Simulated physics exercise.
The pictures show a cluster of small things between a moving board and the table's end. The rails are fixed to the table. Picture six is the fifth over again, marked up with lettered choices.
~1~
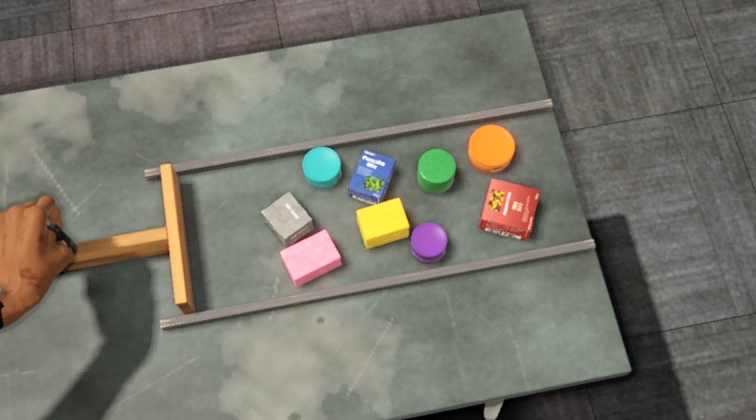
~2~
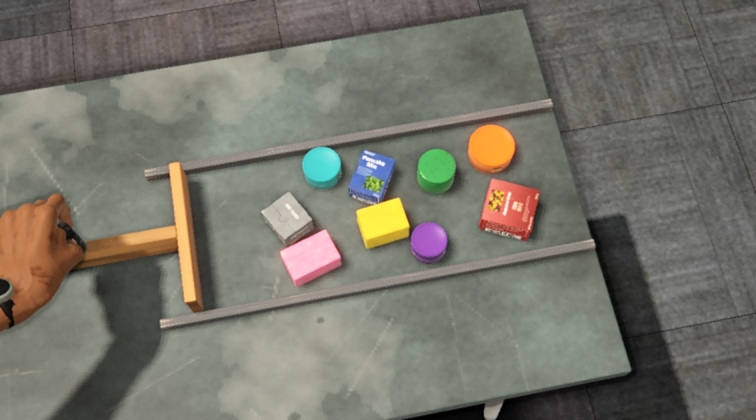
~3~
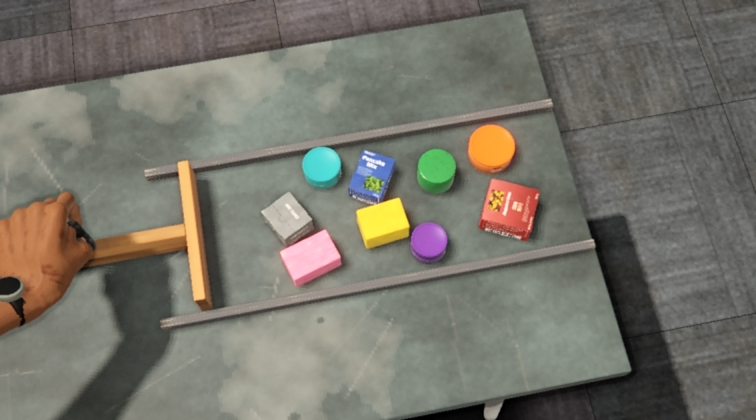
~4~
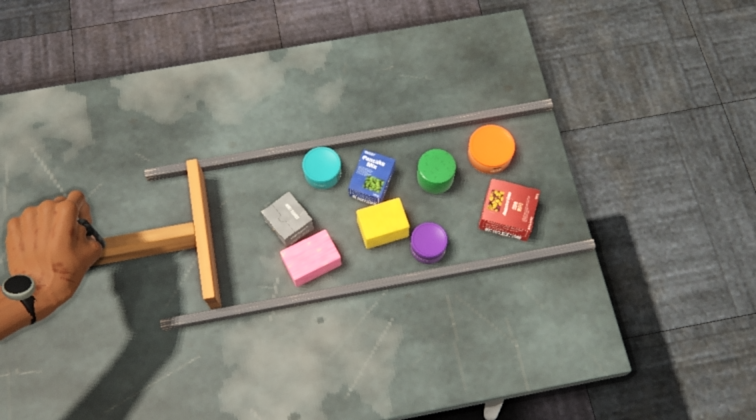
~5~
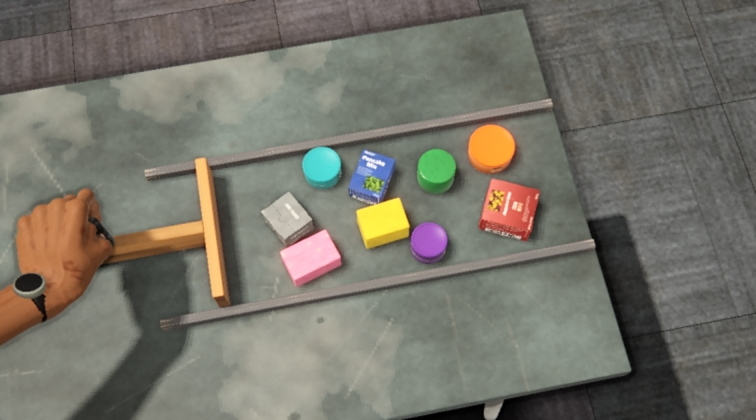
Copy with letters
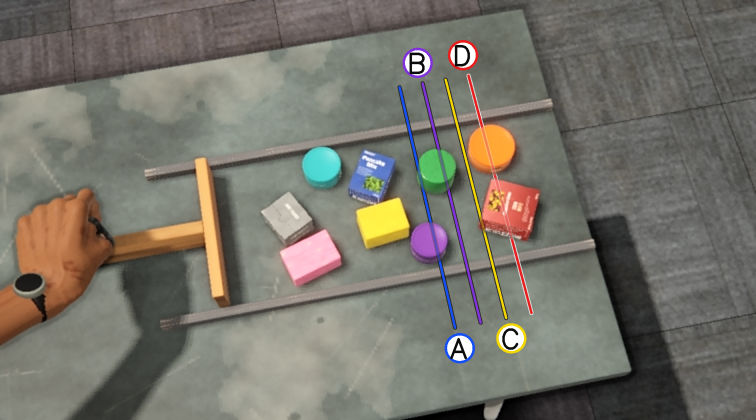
A hand slid a wooden T-shaped board slowly to the right between two metal rails, moving it a short way toward a still cluster of colourful tubs, blocks and packets on the table.
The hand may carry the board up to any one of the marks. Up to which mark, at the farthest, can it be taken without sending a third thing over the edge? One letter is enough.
It can go as far as C.
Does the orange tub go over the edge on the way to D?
Yes.
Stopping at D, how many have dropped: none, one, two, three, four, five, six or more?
By then, three.
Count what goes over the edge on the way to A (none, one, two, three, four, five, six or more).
The count is none.
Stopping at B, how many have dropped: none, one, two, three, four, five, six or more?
The count is none.
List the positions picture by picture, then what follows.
In the first frame, purple tub (429, 243); turquoise jar (322, 168); board (173, 231).
In the second frame, board (182, 230); green pot (436, 172).
In the third frame, board (191, 228); yellow block (383, 224).
In the fourth frame, board (200, 227); blue packet (372, 178).
In the fifth frame, board (209, 225); purple tub (429, 243); turquoise jar (322, 168); red packet (509, 210).
On the copy, A at (426, 201); B at (450, 197); C at (474, 192); D at (498, 188).
On C. First, board (305, 208); pink block (346, 259); grey packet (330, 217).
Then, board (400, 191); orange tub (511, 141); red packet (513, 208).
Finally, board (473, 178); red packet over the edge; orange tub (557, 126); one fallen.
By contrast, A is within the limit but short; B is within the limit but short; D drops three.
